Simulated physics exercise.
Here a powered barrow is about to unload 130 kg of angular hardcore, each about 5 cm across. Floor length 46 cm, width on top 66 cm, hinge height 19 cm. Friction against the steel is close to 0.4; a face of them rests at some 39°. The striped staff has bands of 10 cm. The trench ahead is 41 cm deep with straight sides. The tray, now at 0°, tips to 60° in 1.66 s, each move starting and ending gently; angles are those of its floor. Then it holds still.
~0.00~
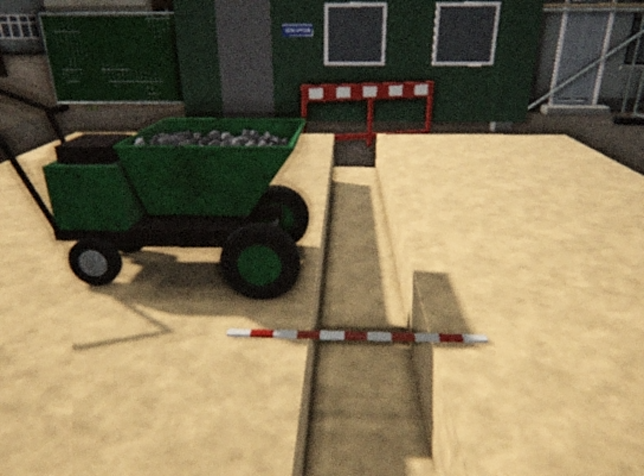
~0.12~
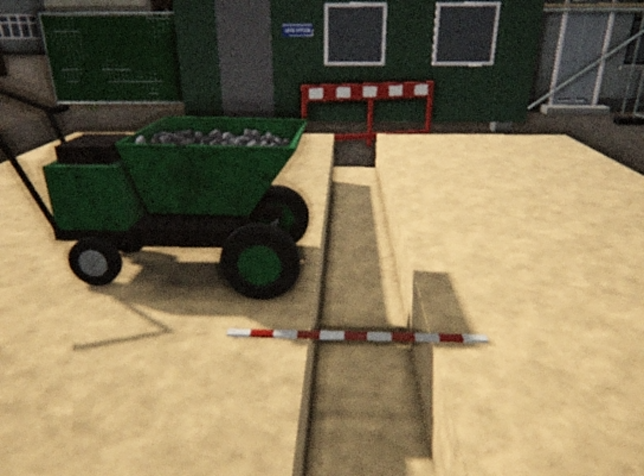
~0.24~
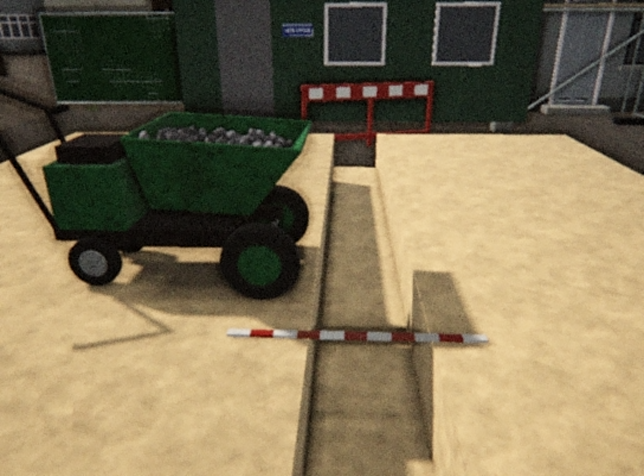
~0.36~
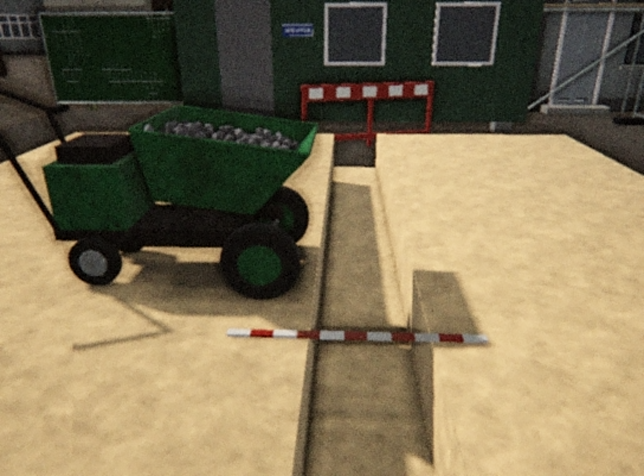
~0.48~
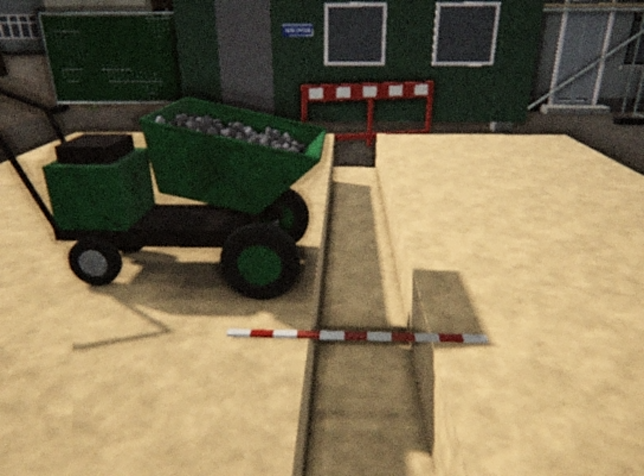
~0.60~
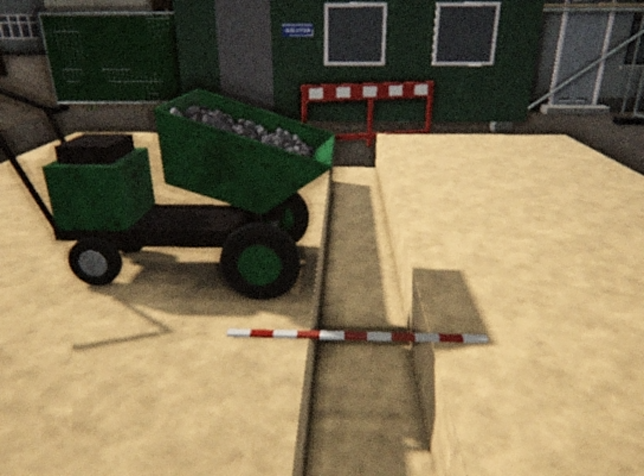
A green powered barrow loaded with grey stones stood still beside a straight trench with a red-and-white striped staff across it, while its tray slowly tilted up at the back, leaning toward the right.
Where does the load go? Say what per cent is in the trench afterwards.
Some 17 per cent of it.
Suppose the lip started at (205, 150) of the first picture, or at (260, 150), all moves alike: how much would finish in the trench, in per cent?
First some 20, then 20 per cent.
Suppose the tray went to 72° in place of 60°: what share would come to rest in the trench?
It would be near 70 per cent.
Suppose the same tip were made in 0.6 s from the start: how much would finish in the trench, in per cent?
In that case some 15 per cent.
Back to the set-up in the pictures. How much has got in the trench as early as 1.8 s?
Some 5 per cent.
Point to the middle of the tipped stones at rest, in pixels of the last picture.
Around (397, 334).
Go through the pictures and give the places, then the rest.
The tray is at 0°, its lip at (293, 149); the top of the load is at (207, 137), in the first picture.
Lip at (295, 150), floor tilted 1°, highest stones at (209, 136); the stones move at 0.1 m/s on average, in the second picture.
The tray is at 3°, its lip at (301, 152); the top of the load is at (202, 134); the stones move at 0.2 m/s on average, in the third picture.
Lip at (309, 155), floor tilted 7°, highest stones at (190, 130); the stones move at 0.3 m/s on average, in the fourth picture.
Lip at (320, 160), floor tilted 12°, highest stones at (191, 122); the stones move at 0.4 m/s on average, in the fifth picture.
Lip at (331, 168), floor tilted 18°, highest stones at (202, 114); the stones move at 0.4 m/s on average, in the sixth picture.
After 1.2 s the floor is at 50°; 100 % in the tray; the foremost stones are at (360, 198).
After 1.8 s the floor is at 60°; 93 % in the tray, 6 % in the trench, 1 % past the trench; the foremost stones are at (435, 275).
After 2.1 s the floor is at 60°; 83 % in the tray, 12 % in the trench, 5 % past the trench; the foremost stones are at (464, 271).
After 4.1 s the floor is at 60°; 77 % in the tray, 17 % in the trench, 5 % past the trench; the foremost stones are at (466, 273).
